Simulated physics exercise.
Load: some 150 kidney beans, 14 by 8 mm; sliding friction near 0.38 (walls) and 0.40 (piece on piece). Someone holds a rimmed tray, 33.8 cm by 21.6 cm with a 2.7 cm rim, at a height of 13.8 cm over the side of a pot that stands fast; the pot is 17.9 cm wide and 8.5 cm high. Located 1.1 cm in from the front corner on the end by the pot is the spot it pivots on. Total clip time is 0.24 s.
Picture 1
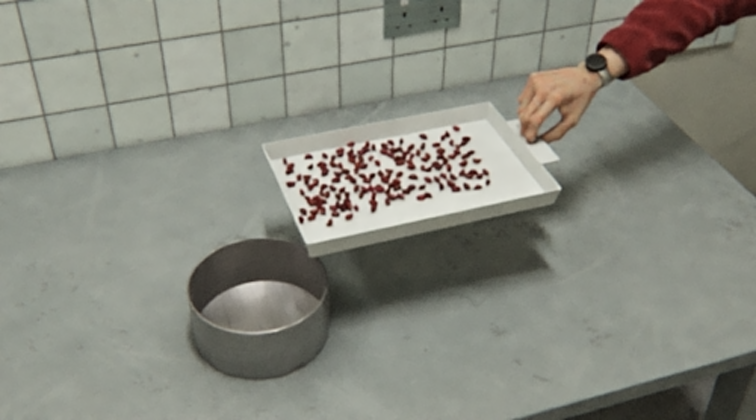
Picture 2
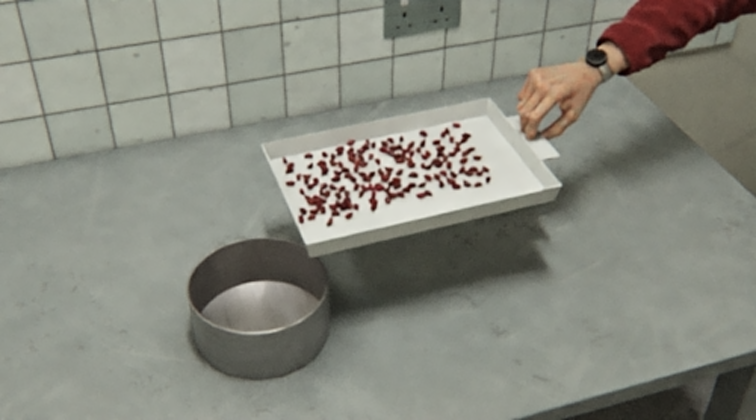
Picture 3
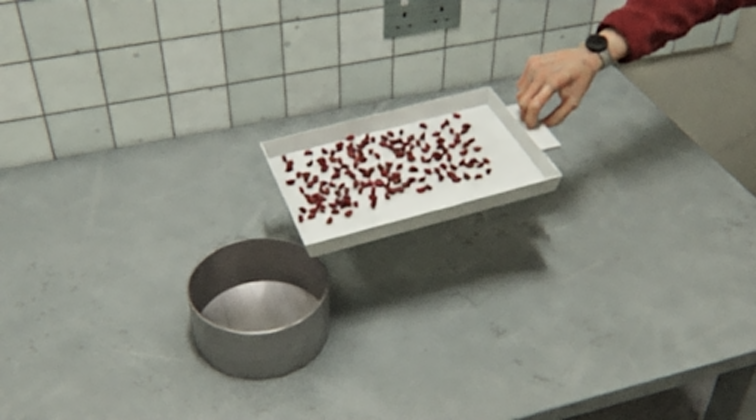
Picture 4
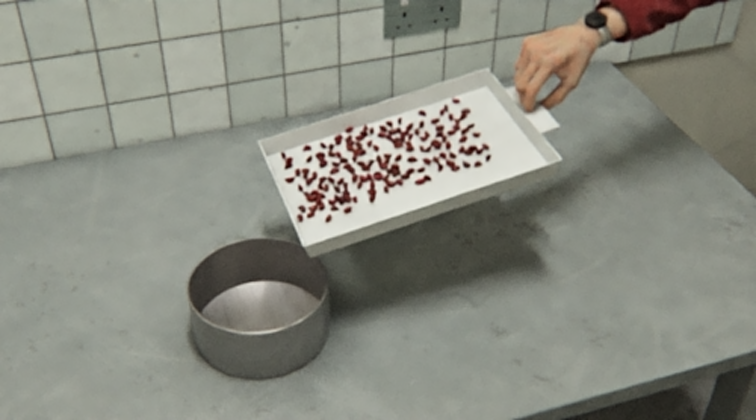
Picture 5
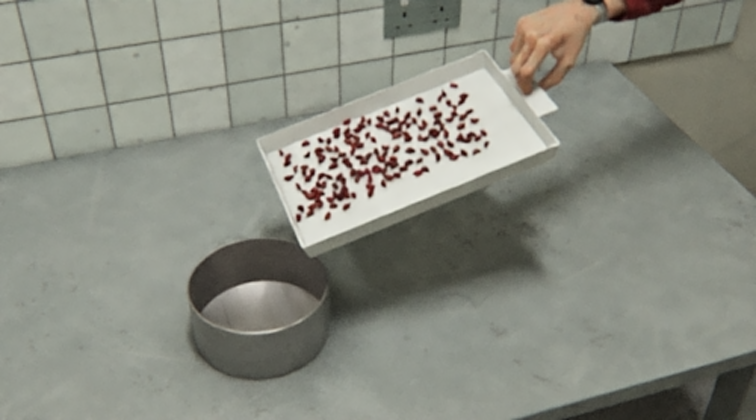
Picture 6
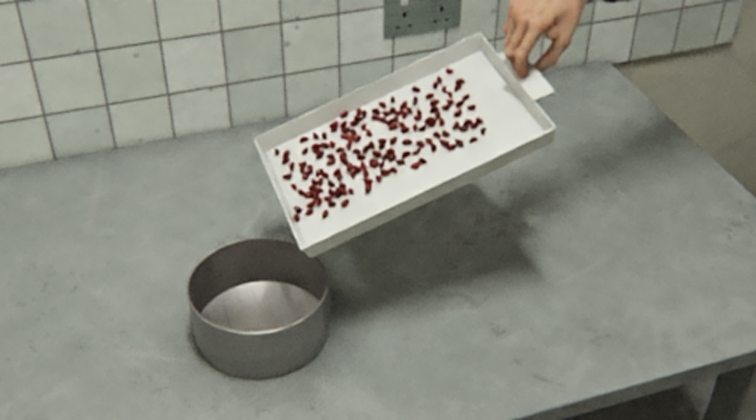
In a room with off-white wall tiles and a metal socket plate, a grey worktop is seen from above at an angle by a still camera. A white rimmed tray scattered with dark red beans is held above it, behind and right of an empty grey metal pot. A hand with a dark watch and red sleeve steadily raises the tray's right end, while the beans barely shift on it.
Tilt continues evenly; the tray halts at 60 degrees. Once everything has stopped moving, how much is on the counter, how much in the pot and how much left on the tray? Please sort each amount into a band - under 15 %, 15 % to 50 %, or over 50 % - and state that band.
Counter: Under 15 %; pot: 15 % to 50 %; tray: Over 50 %.
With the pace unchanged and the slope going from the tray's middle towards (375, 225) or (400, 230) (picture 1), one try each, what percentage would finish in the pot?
Around 25 % for the first direction, around 5 % for the second.
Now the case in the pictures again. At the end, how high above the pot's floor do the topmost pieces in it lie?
I'd put it at close to 1.0 centimetres.
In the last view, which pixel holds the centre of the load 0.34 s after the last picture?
(297, 179), roughly.
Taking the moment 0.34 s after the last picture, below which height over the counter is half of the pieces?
The halfway line is at about 20 cm.
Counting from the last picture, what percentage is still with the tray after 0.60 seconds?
Value: About 75%.
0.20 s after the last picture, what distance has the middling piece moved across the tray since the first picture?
Displacement on the tray: About 3 cm.
Then, 0.20 s after the last picture, tilt 40 degrees; the tray holds 100 %, the pot 0 %.
Then, 0.34 s after the last picture, tilt 55 degrees; the tray holds 100 %, the pot 0 %.
Then, 0.60 s after the last picture, tilt 60 degrees; the tray holds 75 %, the pot 15 %.
In the end, counter 0 %, pot 30 %, tray 70 %.
